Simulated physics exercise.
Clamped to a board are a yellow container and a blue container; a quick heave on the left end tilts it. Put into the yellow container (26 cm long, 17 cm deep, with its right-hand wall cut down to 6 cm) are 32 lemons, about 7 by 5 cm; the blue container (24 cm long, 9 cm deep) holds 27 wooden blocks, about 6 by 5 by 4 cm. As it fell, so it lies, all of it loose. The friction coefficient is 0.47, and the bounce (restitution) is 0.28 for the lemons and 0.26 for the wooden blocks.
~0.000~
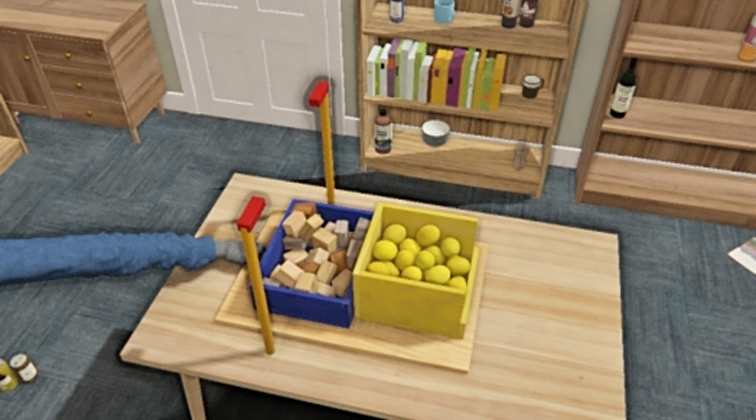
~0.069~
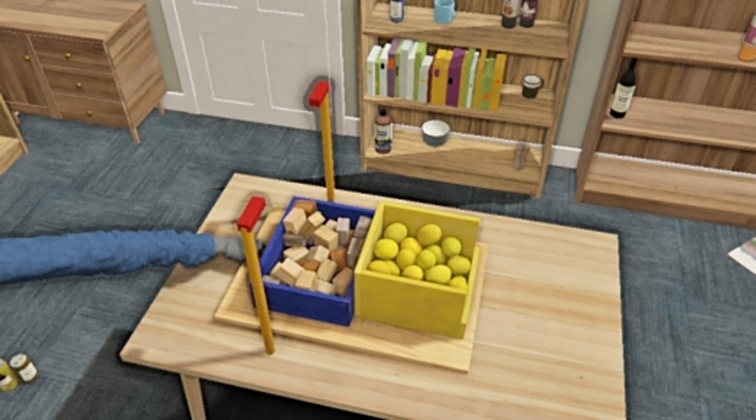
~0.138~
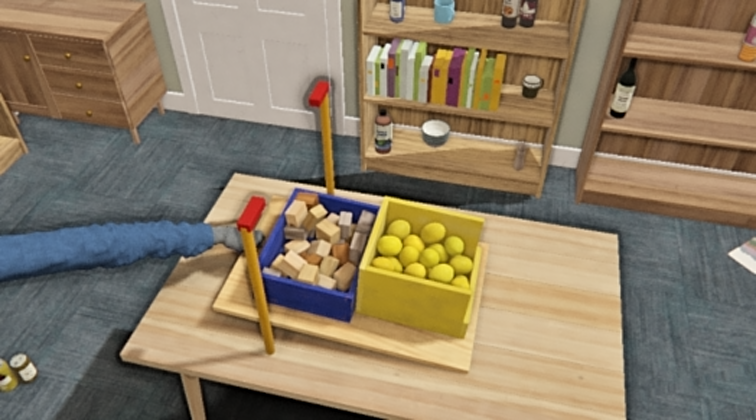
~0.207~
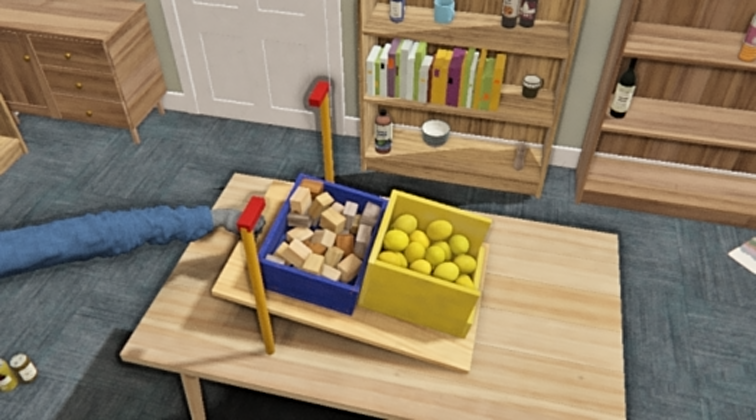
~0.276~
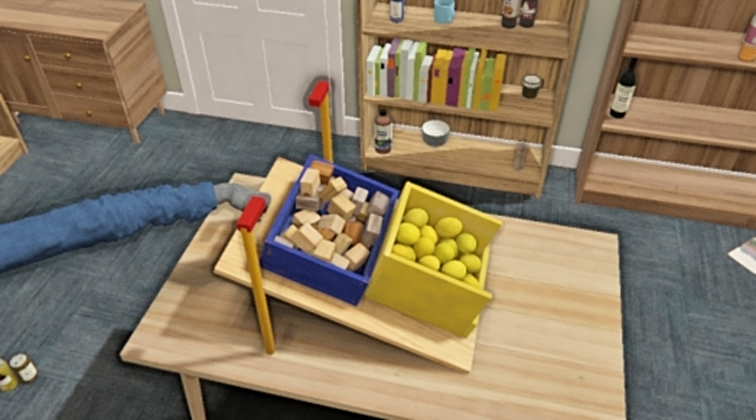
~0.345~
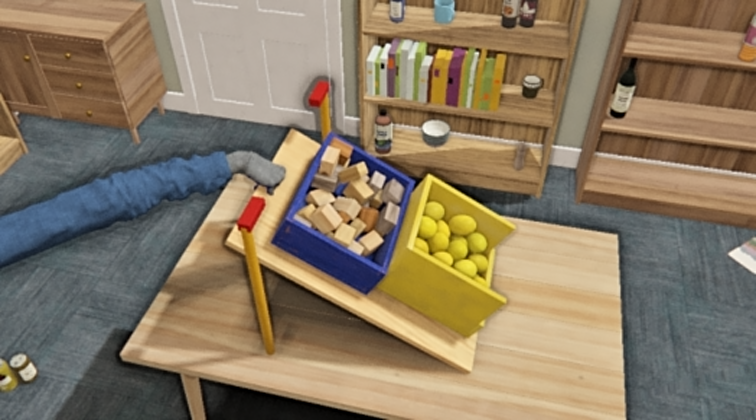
A blue-sleeved arm tilts a board holding blocks and lemons, raising its left end steadily.
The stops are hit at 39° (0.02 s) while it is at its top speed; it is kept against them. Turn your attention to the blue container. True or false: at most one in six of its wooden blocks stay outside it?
False, more than one in six end up outside.
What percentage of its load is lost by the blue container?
65 %.
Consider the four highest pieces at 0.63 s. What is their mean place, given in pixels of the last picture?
Centred close to (460, 173).
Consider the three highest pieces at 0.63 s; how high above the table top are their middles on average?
I'd say near 44 cm.
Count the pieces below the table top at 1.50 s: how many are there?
Estimate - about 12 in total.
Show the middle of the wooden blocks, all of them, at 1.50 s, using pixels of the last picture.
(519, 312).
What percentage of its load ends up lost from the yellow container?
Lost from the yellow container: 45 percent.
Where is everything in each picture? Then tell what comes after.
In the first picture (each is followed by its nearest rim corner in this view), blue container, (344, 301); yellow container, (465, 292); 0° from level; none out.
The second picture shows blue container, (344, 300); yellow container, (467, 292); 1° from level.
The third picture shows blue container, (347, 295); yellow container, (472, 293); 5° from level.
The fourth picture shows blue container, (353, 288); yellow container, (480, 294); 10° from level.
The fifth picture shows blue container, (364, 279); yellow container, (492, 296); 18° from level.
The sixth picture shows blue container, (382, 270); yellow container, (506, 301); 29° from level; none out.
After 0.39 s, it hits the stops.
After 0.49 s, tilt 39°; yellow container 32 in, 0 out and blue container 27 in, 0 out.
After 0.63 s, tilt 39°; yellow container 27 in, 5 out and blue container 20 in, 7 out.
After 0.89 s, tilt 39°; yellow container 20 in, 12 out and blue container 10 in, 17 out.
Final count (at 1.50 s), yellow container 18 in, 14 out and blue container 10 in, 17 out. Asked share, 17 of 27, 63 per cent.
